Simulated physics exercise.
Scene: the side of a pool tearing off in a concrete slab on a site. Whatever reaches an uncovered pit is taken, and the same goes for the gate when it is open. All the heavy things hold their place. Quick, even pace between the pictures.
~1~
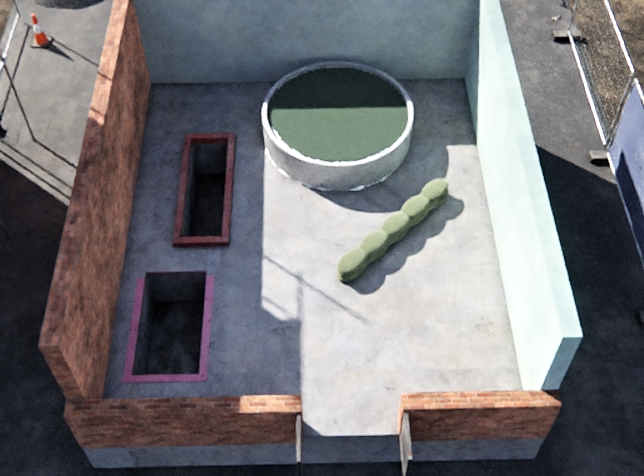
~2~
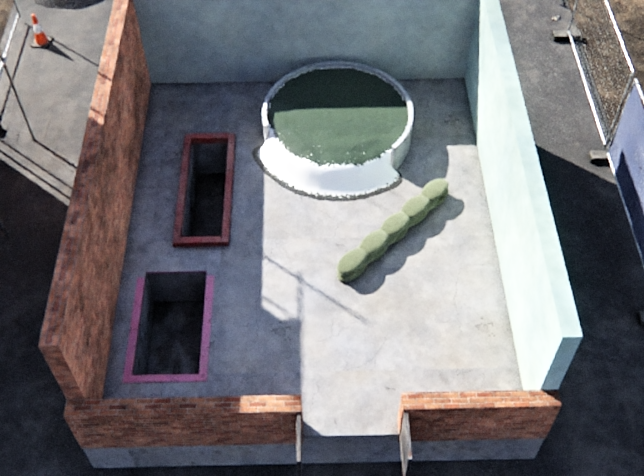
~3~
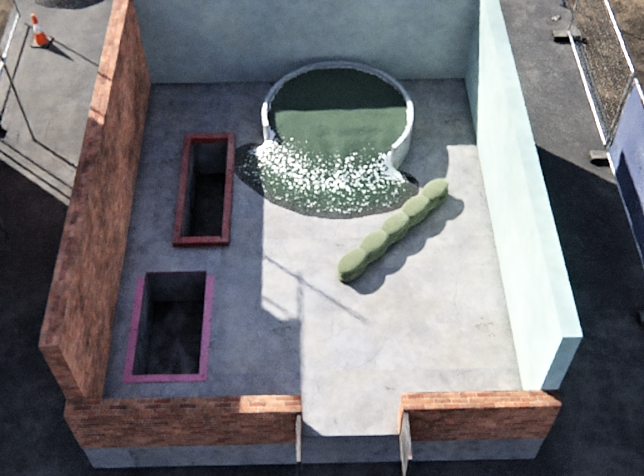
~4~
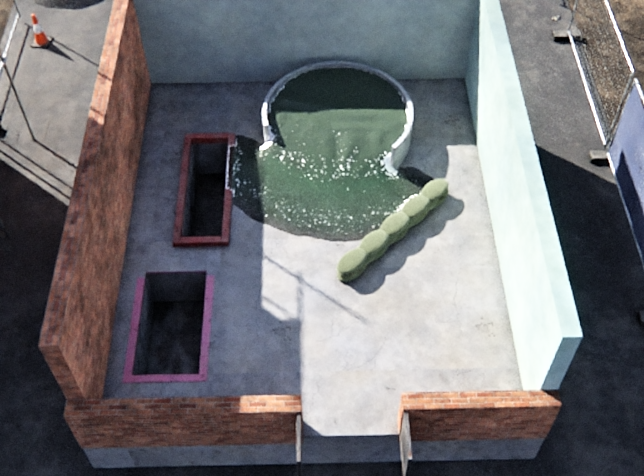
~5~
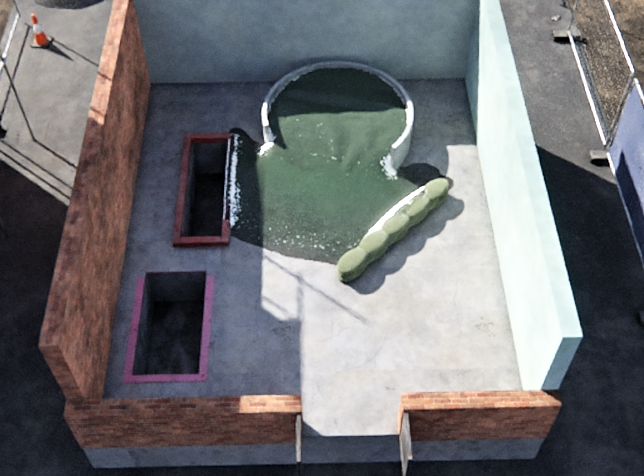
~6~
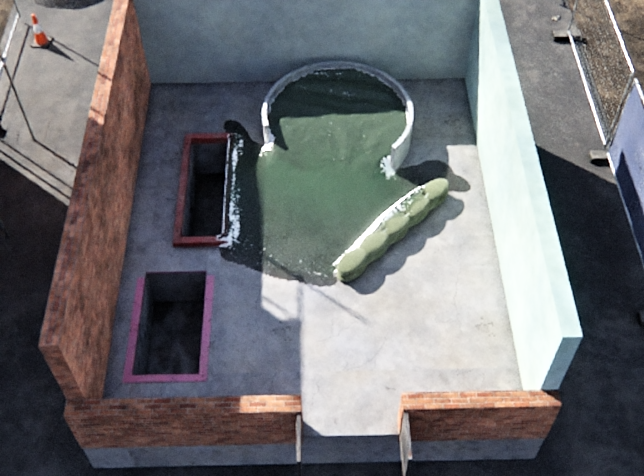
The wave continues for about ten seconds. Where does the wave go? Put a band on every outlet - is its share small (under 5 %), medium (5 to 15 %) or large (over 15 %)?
In the end, the gate has a medium share, the red pit has a medium share, the pink pit has a large share.
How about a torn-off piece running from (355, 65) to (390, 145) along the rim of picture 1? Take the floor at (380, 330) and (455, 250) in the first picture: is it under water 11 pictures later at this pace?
Result, point by point: Unwetted; inundated.
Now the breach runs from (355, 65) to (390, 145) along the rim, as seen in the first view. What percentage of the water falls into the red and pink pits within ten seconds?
The red pit takes 0 per cent and the pink pit 15 per cent.
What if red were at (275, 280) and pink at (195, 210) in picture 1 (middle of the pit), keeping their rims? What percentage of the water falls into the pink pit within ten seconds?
The pink pit receives 30 per cent.
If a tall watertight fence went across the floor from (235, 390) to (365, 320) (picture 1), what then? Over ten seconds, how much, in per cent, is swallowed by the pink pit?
About 50 percent goes into the pink pit.
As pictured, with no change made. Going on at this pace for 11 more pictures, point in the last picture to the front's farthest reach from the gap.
Front's tip: Near (152, 423).
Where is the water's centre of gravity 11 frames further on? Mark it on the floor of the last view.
Estimate: (314, 205).
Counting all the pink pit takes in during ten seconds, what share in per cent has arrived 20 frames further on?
About 35 %.
A moment on, water covers 30 % of the floor; the gate 0 %, the red pit 4 %, the pink pit 0 %.
Next, water covers 40 % of the floor; the gate 0 %, the red pit 6 %, the pink pit 4 %.
Then, water covers 50 % of the floor; the gate 1 %, the red pit 7 %, the pink pit 15 %.
Later, water covers 70 % of the floor; the gate 4 %, the red pit 7 %, the pink pit 31 %.
In the end, water covers 85 % of the floor; the gate 7 %, the red pit 7 %, the pink pit 41 %.
